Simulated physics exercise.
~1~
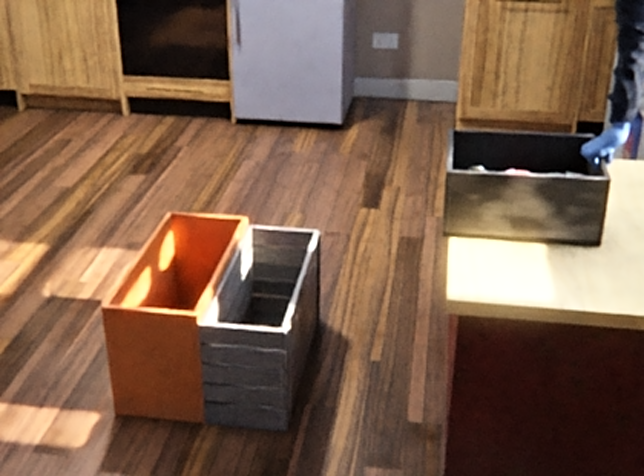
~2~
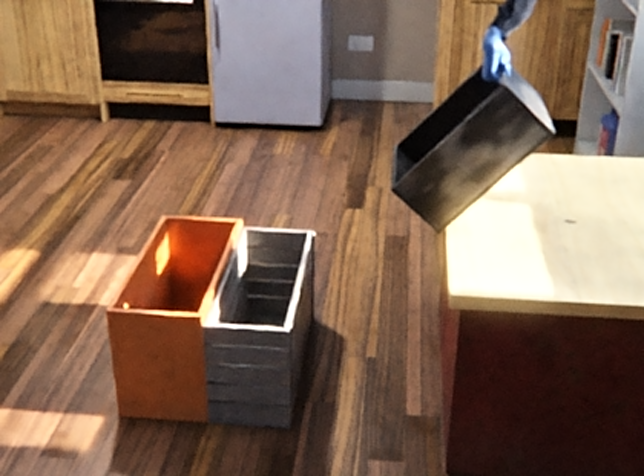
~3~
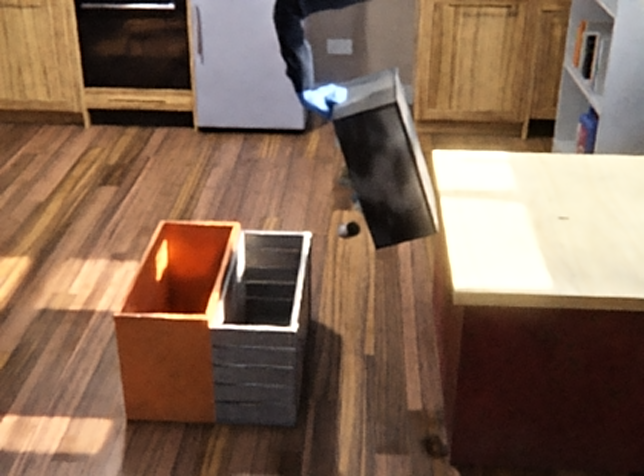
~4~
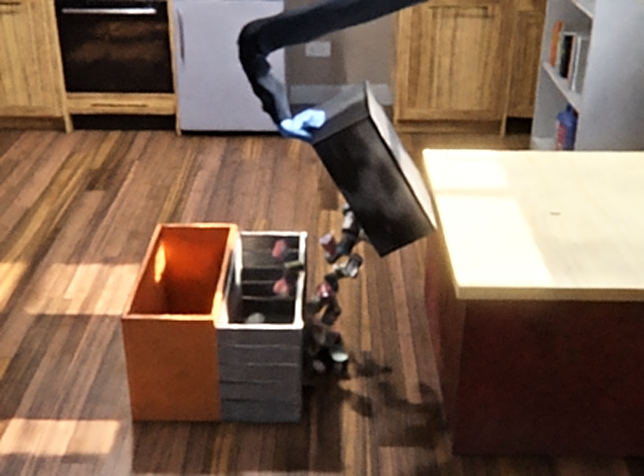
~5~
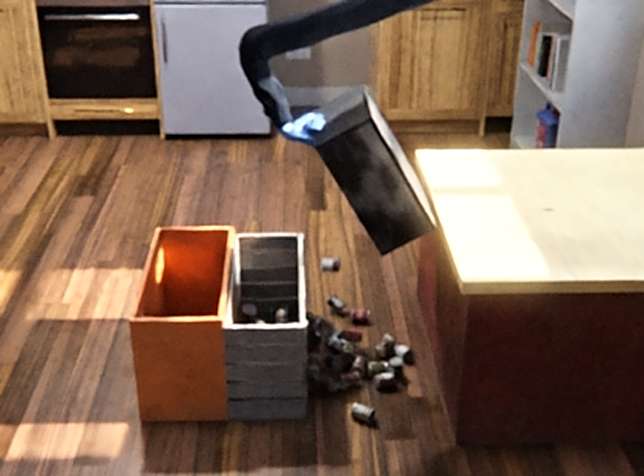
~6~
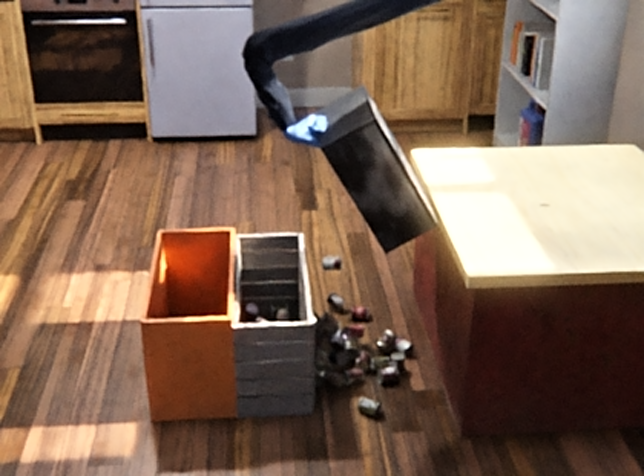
The footage shows a gloved hand on a dark arm lifting a black crate from a pale-topped bench and tipping it, spilling small tins toward an open grey bin beside an orange tub. Some land in the grey bin, but more end up scattered on the wooden floor beside it.
